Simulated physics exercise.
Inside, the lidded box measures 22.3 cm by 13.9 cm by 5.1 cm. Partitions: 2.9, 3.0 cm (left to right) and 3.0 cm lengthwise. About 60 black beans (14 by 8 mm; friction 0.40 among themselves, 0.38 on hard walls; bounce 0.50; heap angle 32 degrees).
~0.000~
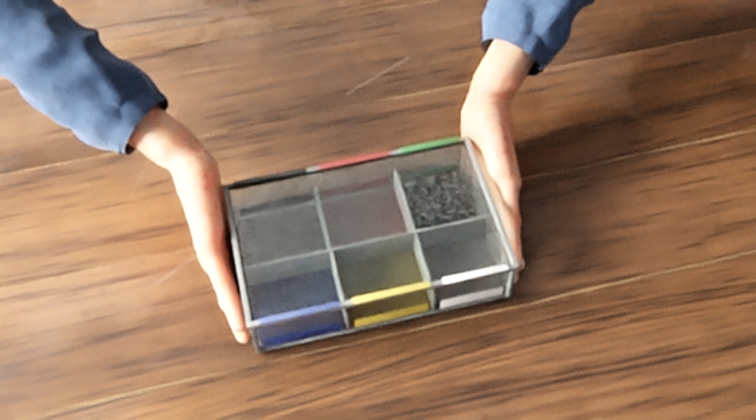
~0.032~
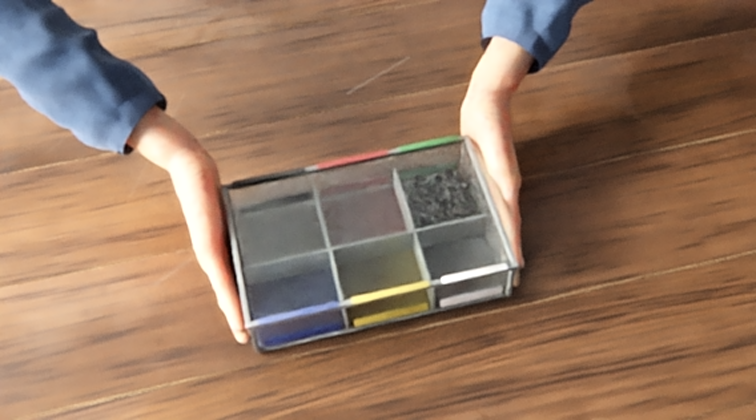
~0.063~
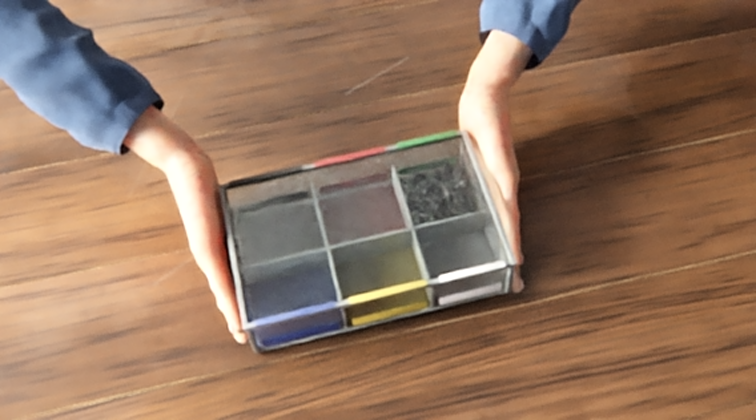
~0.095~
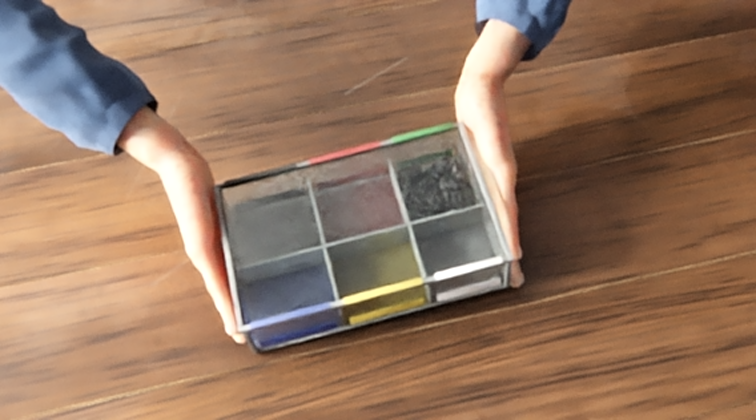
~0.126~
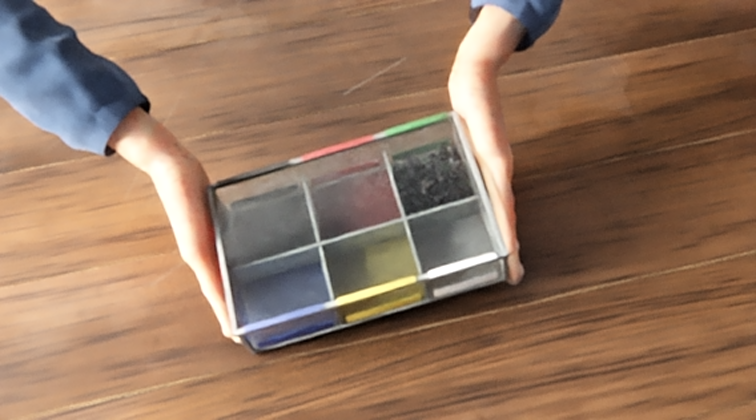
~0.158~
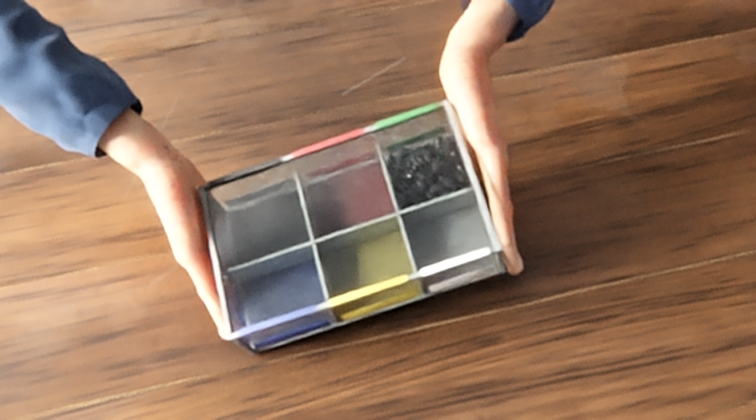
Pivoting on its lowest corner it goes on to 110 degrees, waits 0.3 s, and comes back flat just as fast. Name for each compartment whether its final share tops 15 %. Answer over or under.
Red under, blue over, green under, yellow under, white under, black under.
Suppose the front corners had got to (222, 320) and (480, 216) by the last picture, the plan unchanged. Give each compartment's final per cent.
Red 5, blue 0, green 5, yellow 0, white 0, black 90.
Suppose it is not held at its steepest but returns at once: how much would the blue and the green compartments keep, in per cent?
In that case blue 85; green 0.
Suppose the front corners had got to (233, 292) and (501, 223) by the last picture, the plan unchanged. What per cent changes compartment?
In that case some 20 per cent.
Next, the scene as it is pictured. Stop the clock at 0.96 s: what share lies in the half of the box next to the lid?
Some 90 per cent.
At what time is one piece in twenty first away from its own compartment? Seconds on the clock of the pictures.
At about 0.70 s.
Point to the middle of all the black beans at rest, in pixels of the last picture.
At about (268, 318).
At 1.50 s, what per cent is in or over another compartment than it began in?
Roughly 100 per cent.
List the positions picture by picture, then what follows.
Box tilt 0 degrees, front corners at (252, 323) and (513, 265); green 100 %, in the first picture.
Box tilt 1 degrees, front corners at (251, 323) and (512, 264), in the second picture.
Box tilt 3 degrees, front corners at (248, 325) and (511, 262), in the third picture.
Box tilt 6 degrees, front corners at (244, 327) and (508, 257), lowest corner left front, in the fourth picture.
Box tilt 10 degrees, front corners at (238, 331) and (503, 252), lowest corner left front, in the fifth picture.
Box tilt 15 degrees, front corners at (232, 335) and (496, 247), lowest corner left front; green 100 %. Its pace works out near 155 degrees a second, in the sixth picture.
Then, at 0.96 s, tilt 110 degrees; red 20 %, blue 45 %, green 10 %, yellow 20 %, black 5 %.
Then, at 1.50 s, tilt 61 degrees; blue 95 %.
Then, at 2.10 s, tilt 0 degrees; blue 100 %.
By 2.8 s all is still; red 0 %, blue 100 %, green 0 %, yellow 0 %, white 0 %, black 0 %.
